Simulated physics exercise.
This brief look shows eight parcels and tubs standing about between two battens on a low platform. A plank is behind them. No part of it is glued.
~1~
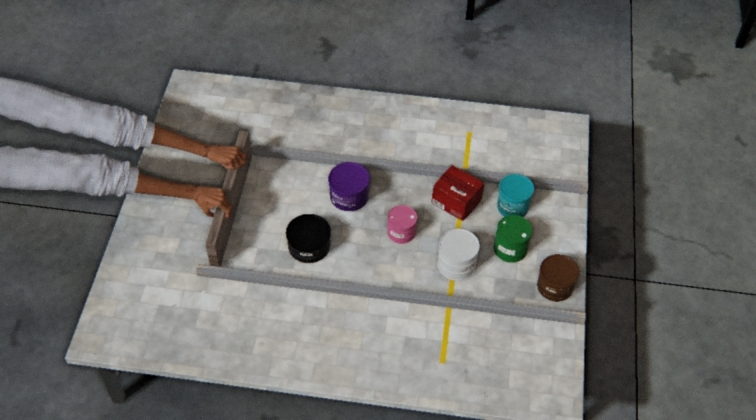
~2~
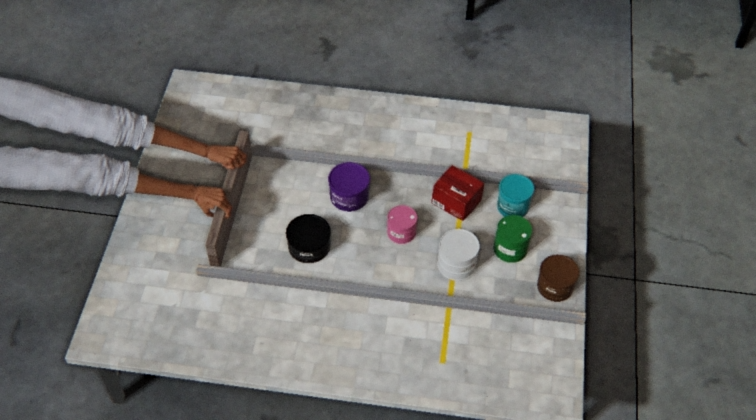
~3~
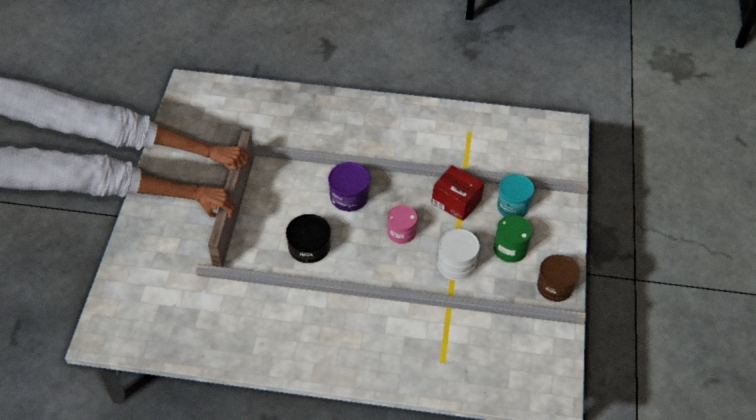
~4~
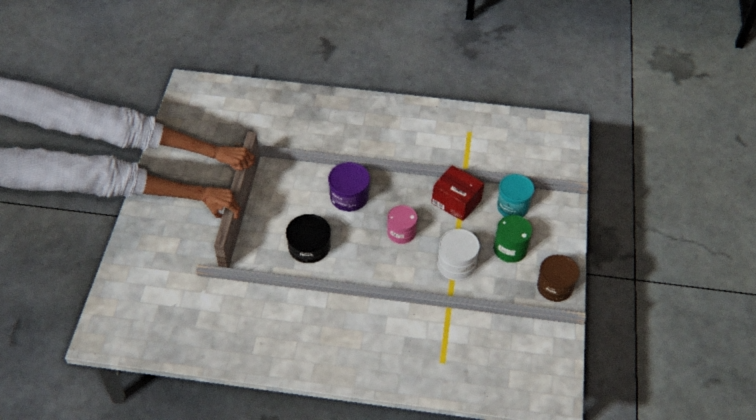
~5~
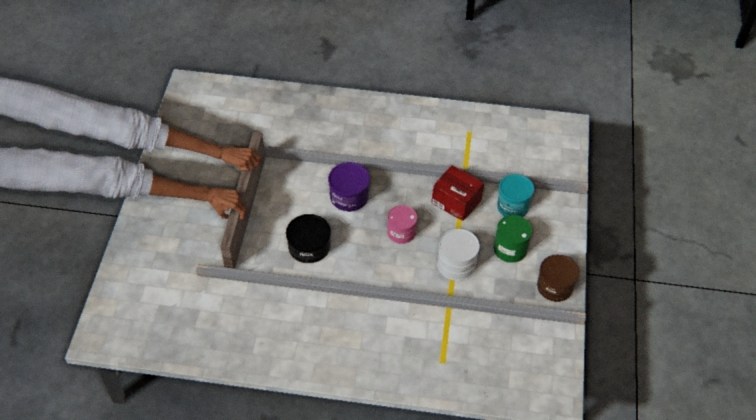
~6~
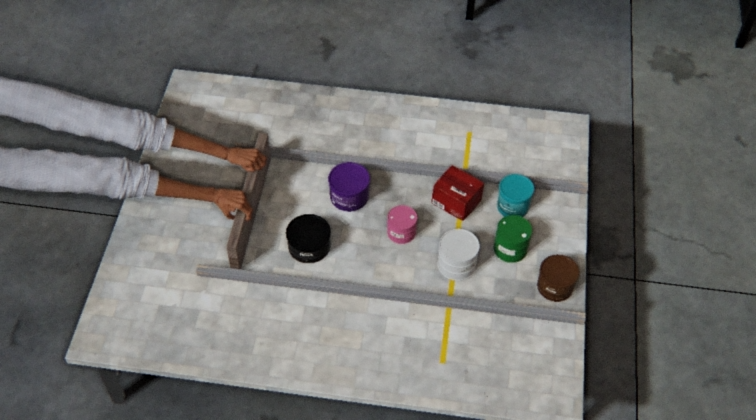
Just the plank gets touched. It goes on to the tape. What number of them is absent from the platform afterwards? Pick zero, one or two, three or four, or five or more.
Zero of them.
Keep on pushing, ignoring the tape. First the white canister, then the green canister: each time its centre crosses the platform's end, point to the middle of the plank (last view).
The middle is at (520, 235) when it's the white canister, and at (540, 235) when it's the green canister.
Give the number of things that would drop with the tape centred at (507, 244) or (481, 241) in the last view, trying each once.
The ground gets 2 in the first try and 0 in the second.
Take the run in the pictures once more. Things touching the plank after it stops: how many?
It ends up touching 2.
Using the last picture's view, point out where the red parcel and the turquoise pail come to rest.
Final spots - red parcel (520, 193), turquoise pail (558, 200).
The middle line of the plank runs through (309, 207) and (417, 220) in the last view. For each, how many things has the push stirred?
1 and 6.
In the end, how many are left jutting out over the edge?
The total comes out at 0.
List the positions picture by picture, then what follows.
Brown pail (557, 278); green canister (513, 239); turquoise pail (515, 197); plank (230, 198); tape (457, 238), in the first frame.
Green canister (513, 239); purple pail (349, 187), in the second frame.
Turquoise pail (515, 197); pink canister (402, 225), in the third frame.
Brown pail (557, 279); plank (238, 199), in the fourth frame.
Green canister (513, 239); white canister (458, 255), in the fifth frame.
Brown pail (557, 279); green canister (513, 239); turquoise pail (515, 197); plank (250, 200); tape (457, 238), in the sixth frame.
Soon after, none off yet; brown pail at rest near (557, 279); green canister at rest near (513, 239); turquoise pail at rest near (515, 197).
In the end, the number that fall off is zero.
